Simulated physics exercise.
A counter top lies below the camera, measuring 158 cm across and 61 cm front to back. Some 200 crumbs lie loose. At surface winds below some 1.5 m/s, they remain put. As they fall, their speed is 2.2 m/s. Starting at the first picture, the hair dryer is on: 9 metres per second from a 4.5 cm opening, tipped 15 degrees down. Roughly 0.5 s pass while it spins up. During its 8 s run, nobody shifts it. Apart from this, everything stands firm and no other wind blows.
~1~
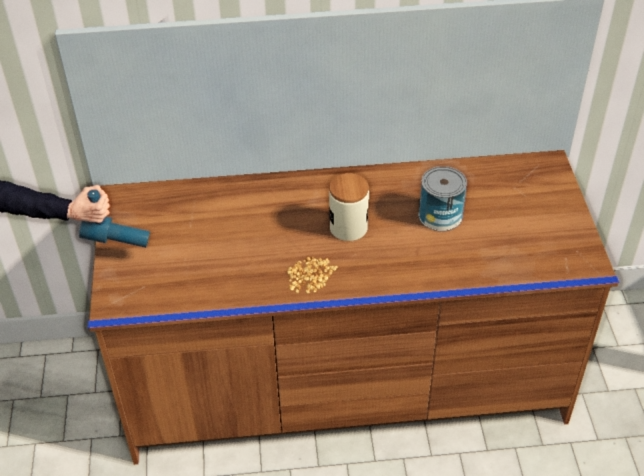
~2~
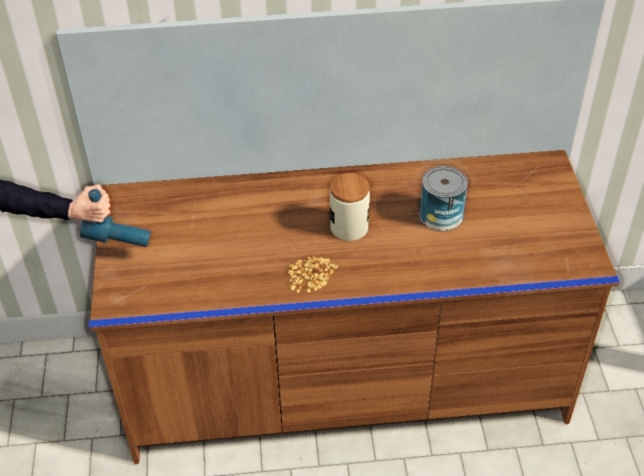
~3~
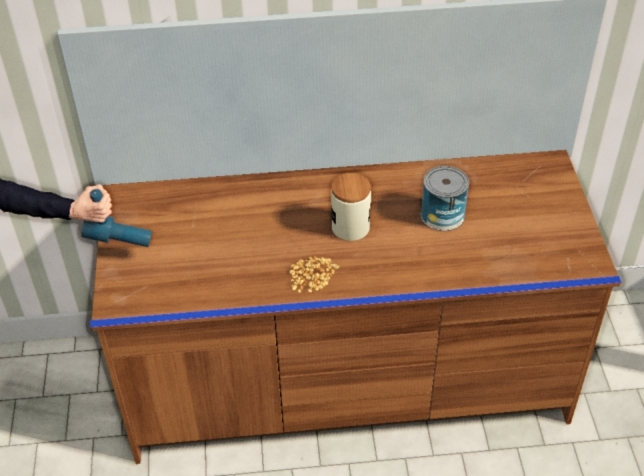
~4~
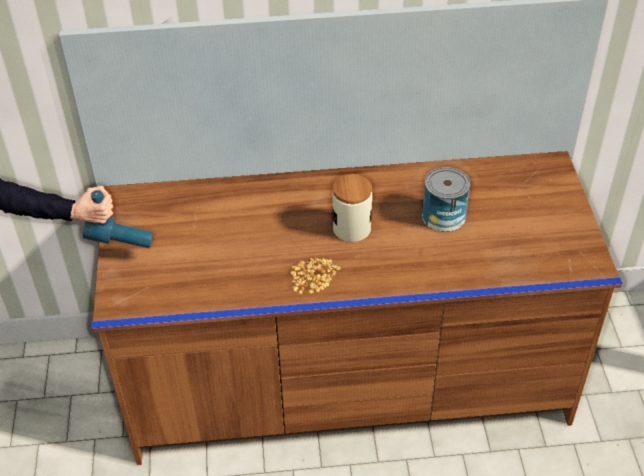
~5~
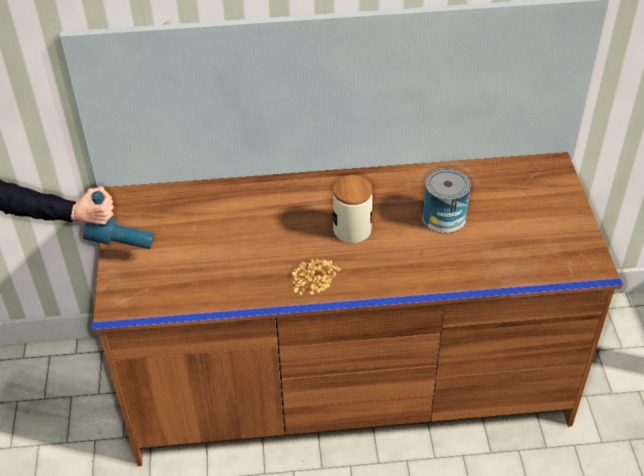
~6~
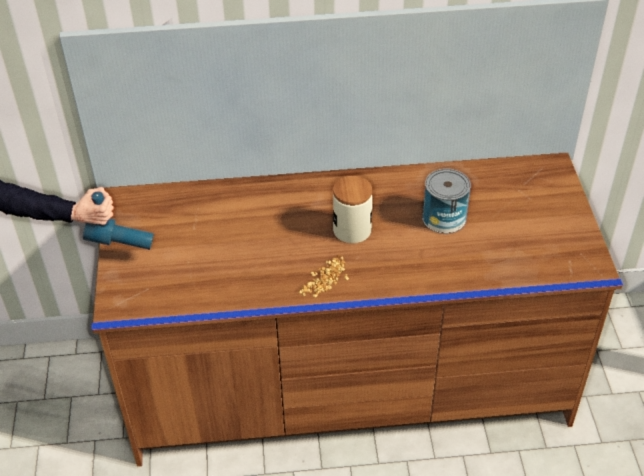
The clip shows a hand holding a blue hair dryer at the left of a wooden counter with a jar and a tin; a pile of crumbs lies still, then shifts slightly right and spreads into a slanted, uneven patch.
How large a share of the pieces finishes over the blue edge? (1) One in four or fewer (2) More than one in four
2.
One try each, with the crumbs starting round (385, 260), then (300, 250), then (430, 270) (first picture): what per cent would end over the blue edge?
In turn: 30 per cent, 2 per cent, 40 per cent.
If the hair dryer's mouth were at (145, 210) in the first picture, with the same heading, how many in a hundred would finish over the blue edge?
It would be near 100 %.
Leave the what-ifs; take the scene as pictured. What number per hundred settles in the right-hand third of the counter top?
I'd estimate around 0 per cent.
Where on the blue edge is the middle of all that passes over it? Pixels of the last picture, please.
Roughly at pixel (445, 300).
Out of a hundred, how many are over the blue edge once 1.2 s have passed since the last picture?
About 80 %.
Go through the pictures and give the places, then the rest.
In the first frame, the middle of the crumbs is near (312, 272), none has stirred yet and the mouth of the hair dryer is at (148, 240).
In the second frame, the middle of the crumbs is near (311, 270), none has stirred yet and the blue edge is centred on (359, 305).
In the third frame, the middle of the crumbs is near (312, 270), none has stirred yet, the top of a jar is at (351, 186) and the top of a tin is at (446, 181).
In the fourth frame, the middle of the crumbs is near (313, 271) and none has stirred yet.
In the fifth frame, the middle of the crumbs is near (314, 273) and none has stirred yet.
In the sixth frame, the middle of the crumbs is near (329, 275), the farthest in sight from the hair dryer is at (346, 279) and about 65 % have left their places.
Then, 1.2 s after the last picture, 76 % are over the blue edge; 100 % have settled or left.
Then, 2.1 s after the last picture, 76 % are over the blue edge; 100 % have settled or left.
Then, 4.0 s after the last picture, 76 % are over the blue edge; 100 % have settled or left.
Then, 7.6 s after the last picture, at the end, 76 % are over the blue edge.
